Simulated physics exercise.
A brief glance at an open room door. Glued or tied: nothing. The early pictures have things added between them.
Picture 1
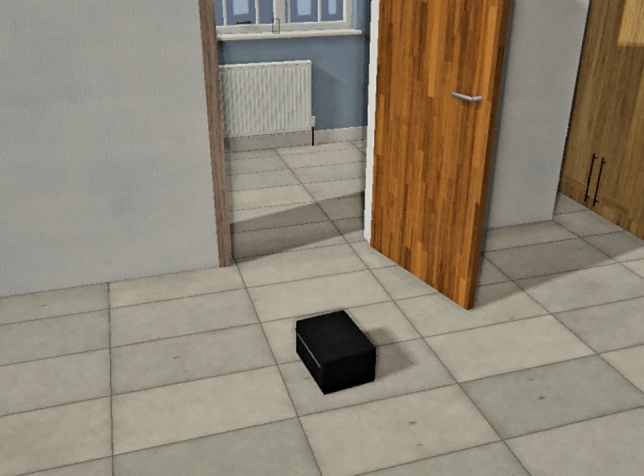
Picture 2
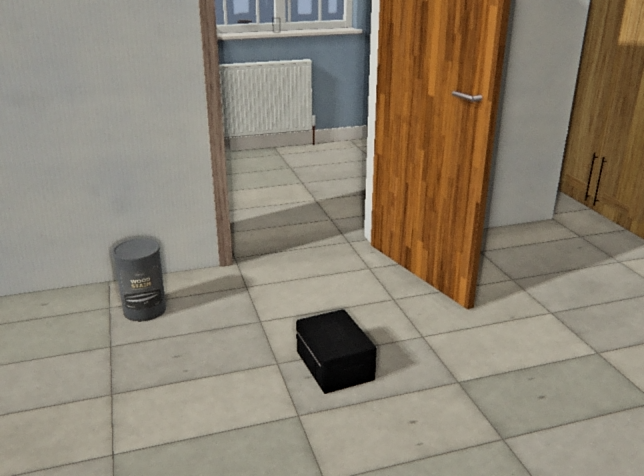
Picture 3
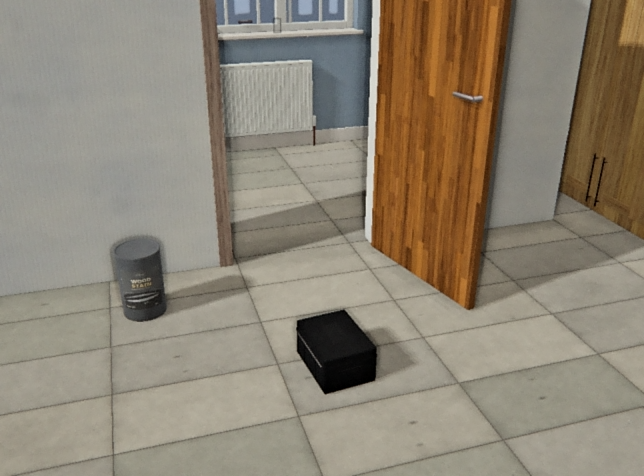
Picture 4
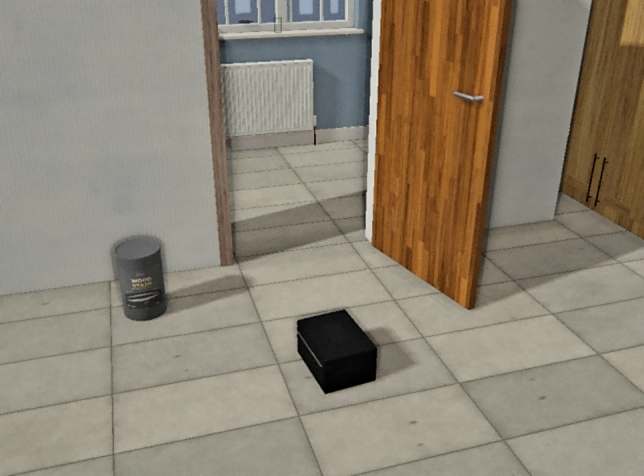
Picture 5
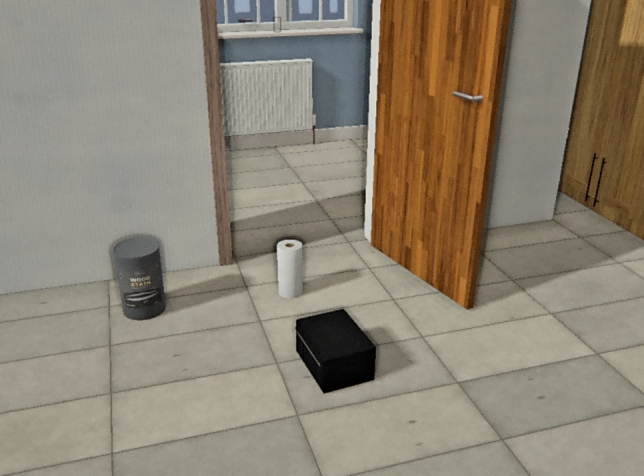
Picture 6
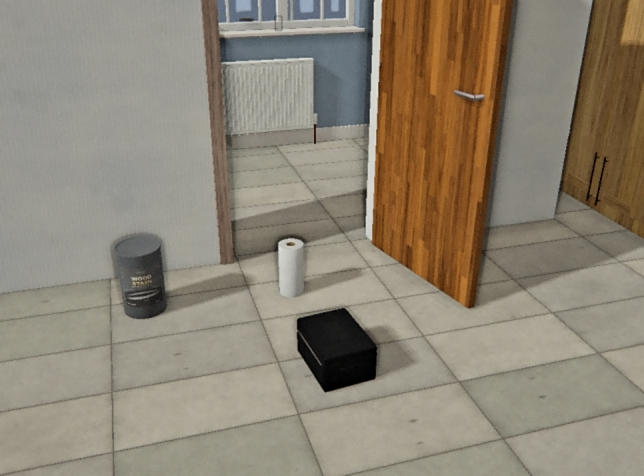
The video shows a wide-open wooden door standing still beside a black box on a tiled floor; a grey container appears near the wall at left, then a white roll appears near the doorway, behind the box.
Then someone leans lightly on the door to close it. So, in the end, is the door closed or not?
The opening is covered.
Then, 1.50 s past the last view, door 37° open; white roll displaced a little near (288, 267).
Then, 1.90 s past the last view, door 16° open; white roll displaced well along near (253, 250).
Finally, door 0° open; moved from the start, white roll; the other 2 still in place. Final places as the last picture's camera would see them, white roll near (252, 229).
